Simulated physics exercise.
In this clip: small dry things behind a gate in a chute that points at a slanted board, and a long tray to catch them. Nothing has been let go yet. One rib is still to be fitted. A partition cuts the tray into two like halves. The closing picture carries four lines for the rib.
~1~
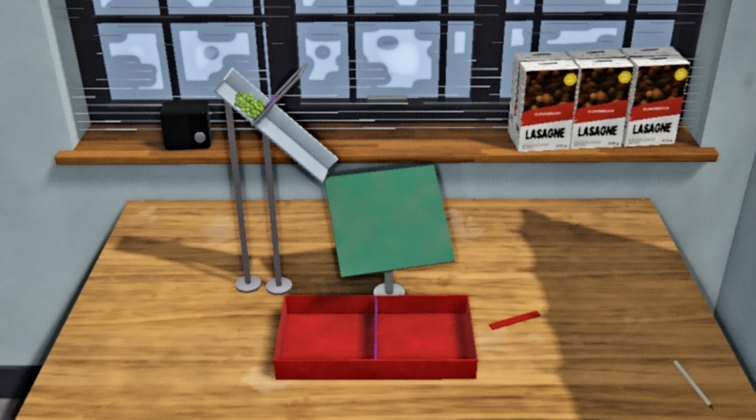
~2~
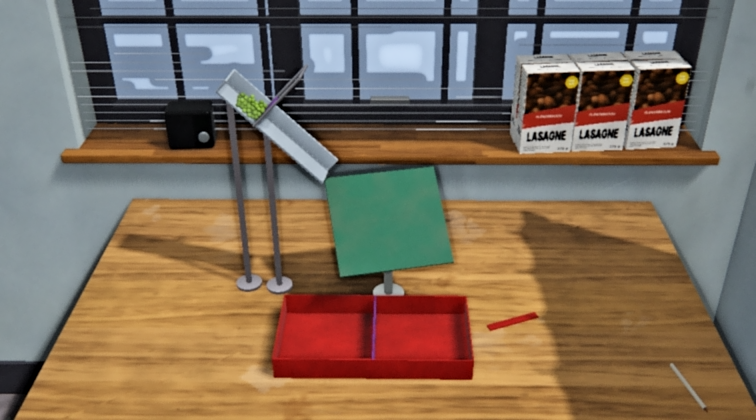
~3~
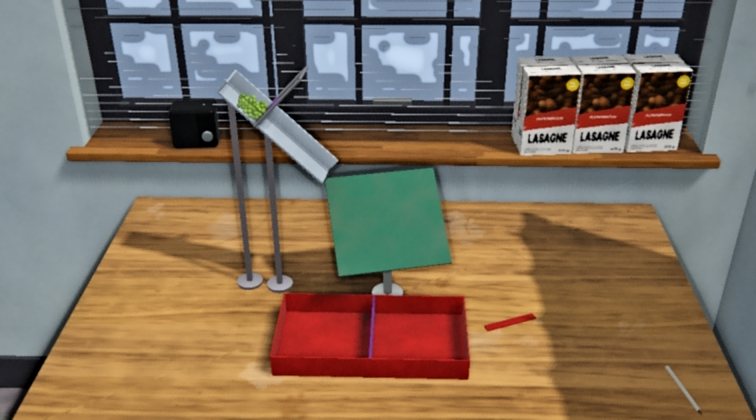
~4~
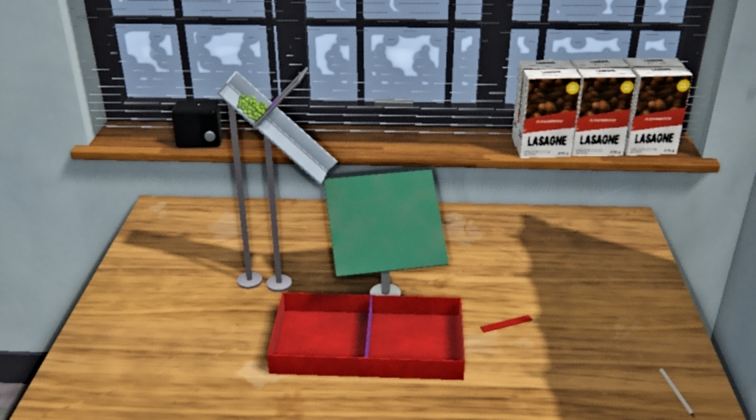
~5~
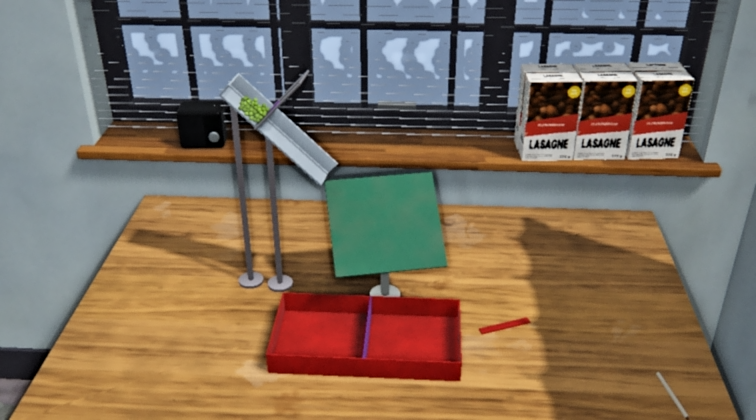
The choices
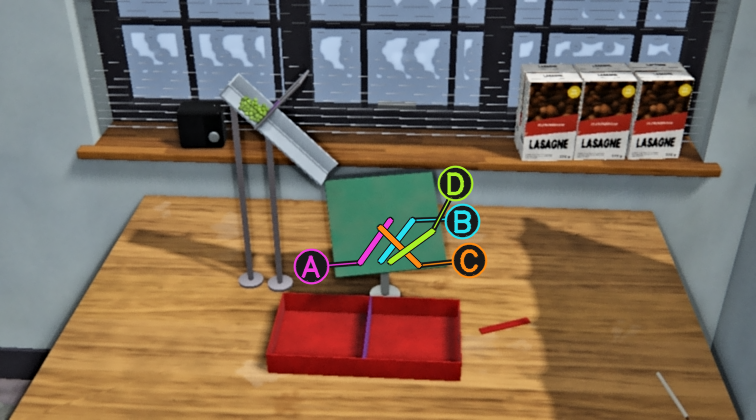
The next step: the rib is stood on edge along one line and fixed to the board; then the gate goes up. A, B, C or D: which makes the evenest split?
Line B.
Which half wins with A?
The left half.
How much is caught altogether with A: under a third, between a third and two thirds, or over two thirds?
It is over two thirds.
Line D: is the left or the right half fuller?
Right.
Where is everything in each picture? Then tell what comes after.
In the first frame, load behind the gate (250, 108), dried peas; lip of the chute (325, 176), sloping fairly steeply.
In the second frame, middle of the board (389, 220), tilted fairly steeply; middle of its low edge (398, 269); of its high edge (380, 172).
In the third frame, front corners of the tray (271, 356) and (469, 360); front end of its middle wall (370, 358); gate still shut (273, 105).
In the fourth frame, middle of the load (252, 110); lip (324, 178).
In the fifth frame, middle of the load (254, 112); lip (325, 179).
On the marked copy, line A from (390, 220) to (360, 262); line B from (412, 220) to (381, 260); line C from (380, 227) to (419, 265); line D from (432, 231) to (390, 261).
Choosing A, of what is caught, almost all in the left half, about a tenth in the right.
Choosing B, of what is caught, roughly half in the left half, roughly half in the right.
Choosing C, of what is caught, not one piece in the left half, every piece in the right.
Choosing D, of what is caught, not one piece in the left half, every piece in the right.
